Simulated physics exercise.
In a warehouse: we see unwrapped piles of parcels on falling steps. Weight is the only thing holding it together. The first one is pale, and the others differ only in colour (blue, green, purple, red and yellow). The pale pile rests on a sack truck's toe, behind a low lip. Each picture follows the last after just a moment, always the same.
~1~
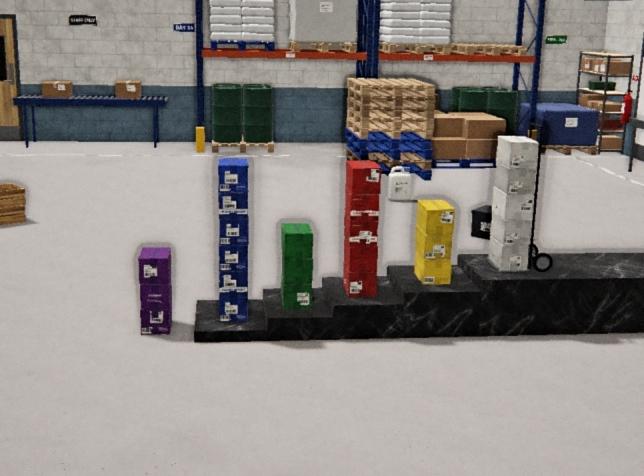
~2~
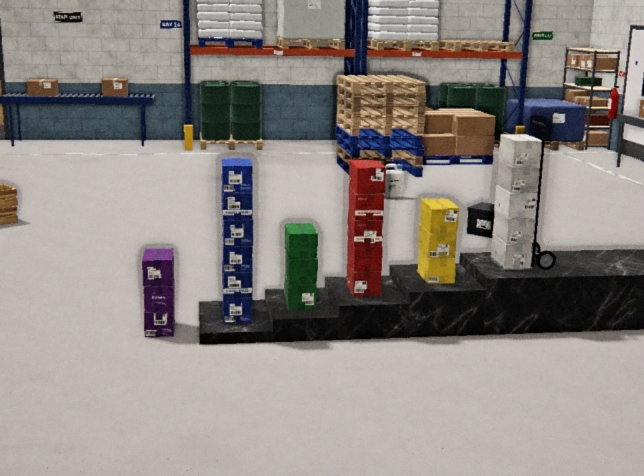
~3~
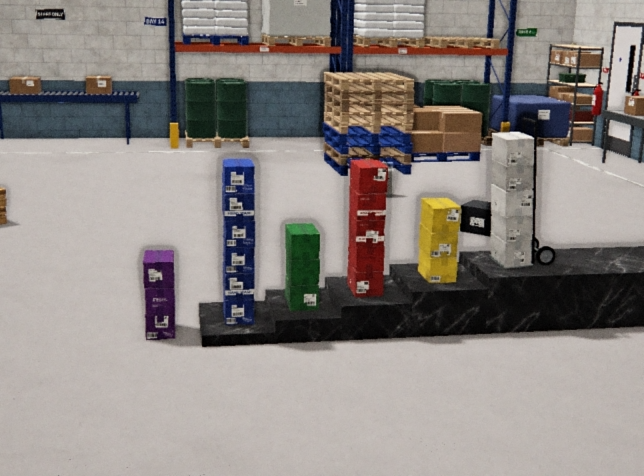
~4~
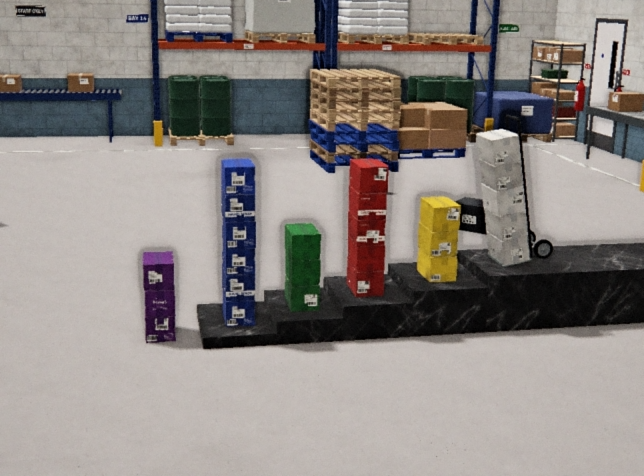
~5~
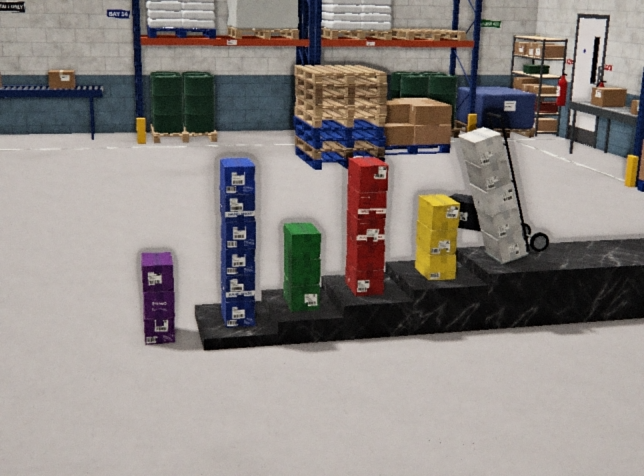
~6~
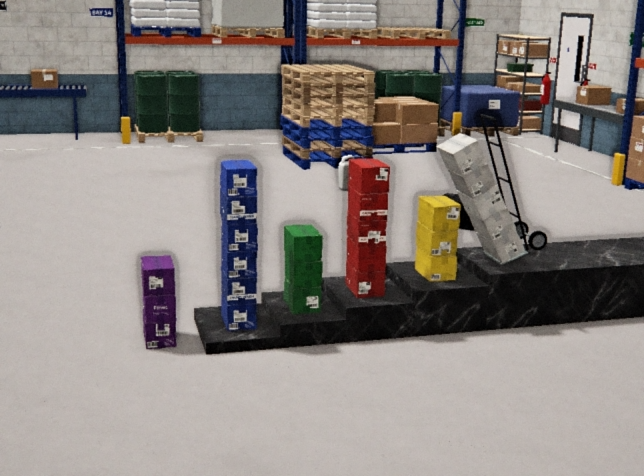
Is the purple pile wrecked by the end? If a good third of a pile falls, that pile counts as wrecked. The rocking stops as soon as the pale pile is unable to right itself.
No.
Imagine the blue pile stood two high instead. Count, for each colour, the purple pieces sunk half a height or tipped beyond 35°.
By colour: Purple 0.
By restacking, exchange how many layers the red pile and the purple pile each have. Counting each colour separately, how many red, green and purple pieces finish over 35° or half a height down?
By colour: Red 1, green 1, purple 0.
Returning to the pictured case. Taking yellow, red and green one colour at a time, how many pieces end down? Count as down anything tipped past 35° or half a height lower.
By colour: Yellow 2, red 2, green 0.
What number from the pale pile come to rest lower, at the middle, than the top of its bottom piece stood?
Counting them up gives 4.
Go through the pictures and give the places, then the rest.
In the first picture (places mark the middle of the side facing us; the camera moves round a little), truck frame (539, 156) level; top purple parcel (153, 271); top red parcel (367, 181); the rest undisturbed.
The second picture shows truck frame (542, 155) level; top purple parcel (157, 273).
The third picture shows truck frame (535, 152) rocked barely, top of the pale pile leaning barely; top purple parcel (159, 275); the rest undisturbed.
The fourth picture shows truck frame (521, 148) rocked a little, top of the pale pile leaning a little; top purple parcel (159, 277); the rest undisturbed.
The fifth picture shows truck frame (507, 145) rocked clearly, top of the pale pile leaning clearly; top purple parcel (158, 279); the rest undisturbed.
The sixth picture shows truck frame (501, 146) rocked clearly, top of the pale pile leaning well over; top purple parcel (159, 282); top blue parcel (242, 183); the rest undisturbed.
Soon after the last picture, 5 of the pale pile down; none of the 3 purple parcels down (0 of 20 in all colours); top purple parcel unmoved; top yellow parcel shifted a little.
A little later, 5 of the pale pile down; none of the 3 purple parcels down (0 of 20 in all colours); top purple parcel unmoved; top yellow parcel leaning clearly.
Later still, 5 of the pale pile down; none of the 3 purple parcels down (1 of 20 in all colours); top purple parcel unmoved; top yellow parcel on its side.
After that, 5 of the pale pile down; none of the 3 purple parcels down (3 of 20 in all colours); top purple parcel unmoved; top yellow parcel on its side.
At rest, 5 of the pale pile down; none of the 3 purple parcels down (4 of 20 in all colours); top purple parcel unmoved; top yellow parcel on its side. As the last picture would show them, middles, top purple parcel near (158, 275), top yellow parcel near (385, 271).
